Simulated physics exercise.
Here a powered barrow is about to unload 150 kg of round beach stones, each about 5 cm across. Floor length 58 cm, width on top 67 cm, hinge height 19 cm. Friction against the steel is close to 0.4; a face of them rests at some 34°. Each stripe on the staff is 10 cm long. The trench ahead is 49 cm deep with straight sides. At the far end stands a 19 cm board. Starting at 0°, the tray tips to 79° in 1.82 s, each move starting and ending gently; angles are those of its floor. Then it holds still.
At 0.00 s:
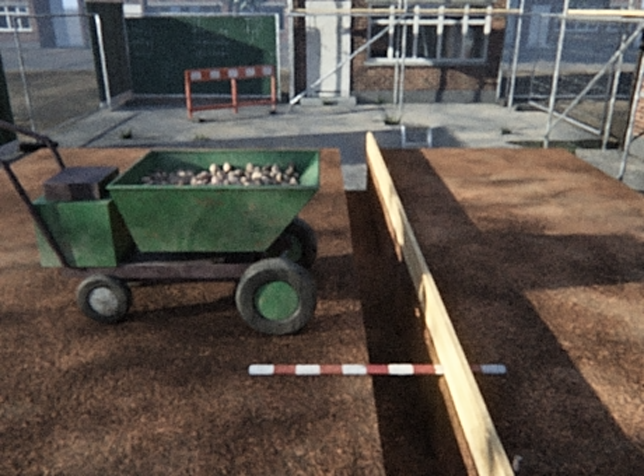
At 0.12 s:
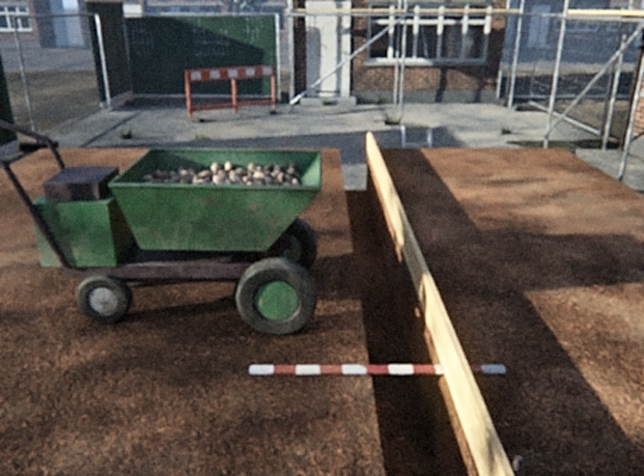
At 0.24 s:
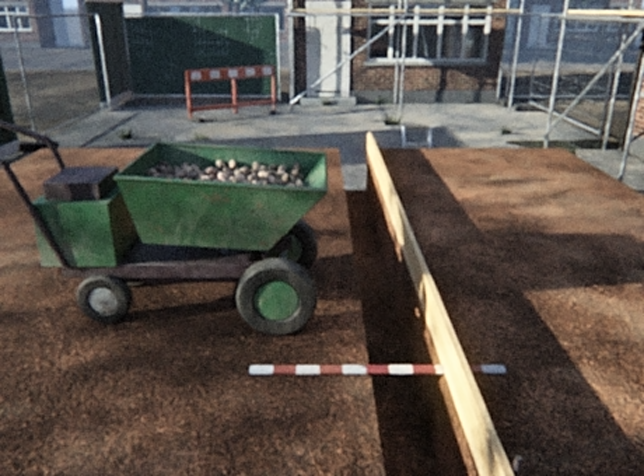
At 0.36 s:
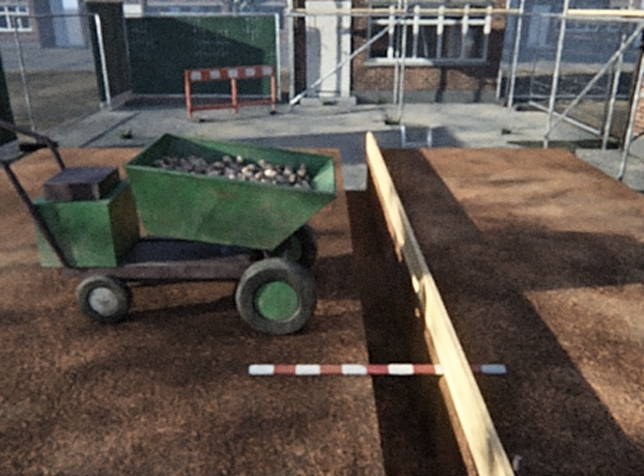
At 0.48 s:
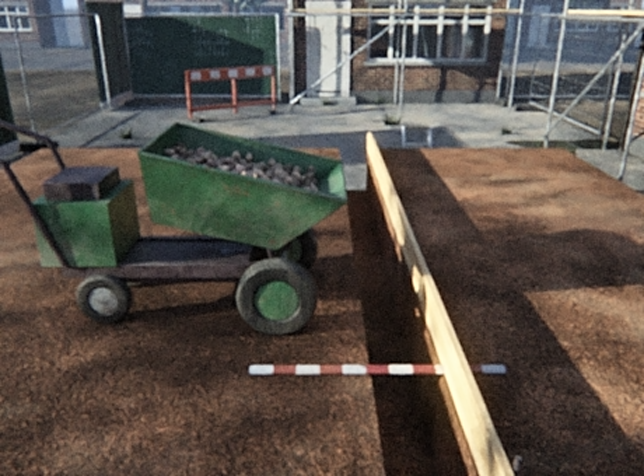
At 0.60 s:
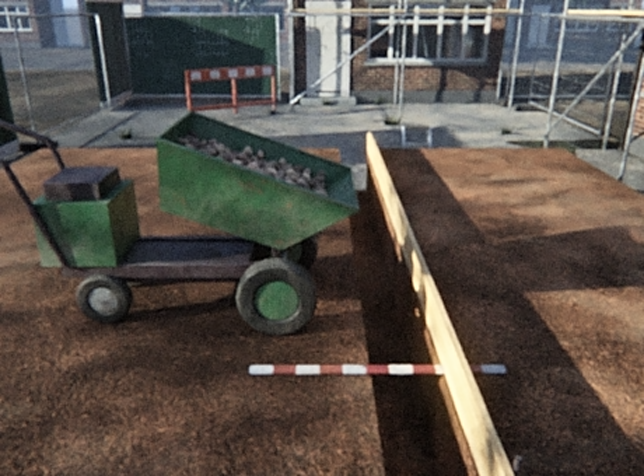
On a paved yard beside a narrow trench with a wooden board along it, the green tray of a small wheeled barrow, loaded with rounded stones, tilted slowly and steadily toward the right.
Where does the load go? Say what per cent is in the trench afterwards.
Some 79 per cent of it.
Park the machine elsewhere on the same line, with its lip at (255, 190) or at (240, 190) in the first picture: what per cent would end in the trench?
About 95 and 75 per cent.
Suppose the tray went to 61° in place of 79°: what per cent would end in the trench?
It would be near 65 per cent.
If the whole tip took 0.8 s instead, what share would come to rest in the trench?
It would be near 75 per cent.
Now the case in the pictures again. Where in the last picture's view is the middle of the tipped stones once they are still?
Near (397, 362).
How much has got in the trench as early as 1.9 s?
About 45 per cent by then.
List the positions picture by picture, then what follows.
The first picture shows lip at (319, 188), floor tilted 0°, highest stones at (241, 176).
The second picture shows lip at (321, 188), floor tilted 1°, highest stones at (228, 175); the stones move at 0.1 m/s on average.
In the third picture, the tray is at 4°, its lip at (327, 191); the top of the load is at (182, 172); the stones move at 0.3 m/s on average.
In the fourth picture, the tray is at 8°, its lip at (336, 195); the top of the load is at (180, 164); the stones move at 0.4 m/s on average.
In the fifth picture, the tray is at 14°, its lip at (347, 201); the top of the load is at (184, 154); the stones move at 0.4 m/s on average.
The sixth picture shows lip at (359, 210), floor tilted 20°, highest stones at (191, 143); the stones move at 0.5 m/s on average.
After 1.4 s the floor is at 66°; 97 % in the tray, 3 % in the trench; the foremost stones are at (424, 286).
After 1.9 s the floor is at 79°; 37 % in the tray, 45 % in the trench, 18 % past the trench; the foremost stones are at (544, 296).
After 2.3 s the floor is at 79°; 12 % in the tray, 68 % in the trench, 20 % past the trench; the foremost stones are at (591, 292).
After 4.2 s the floor is at 79°; 0 % in the tray, 79 % in the trench, 20 % past the trench; the foremost stones are at (623, 300).
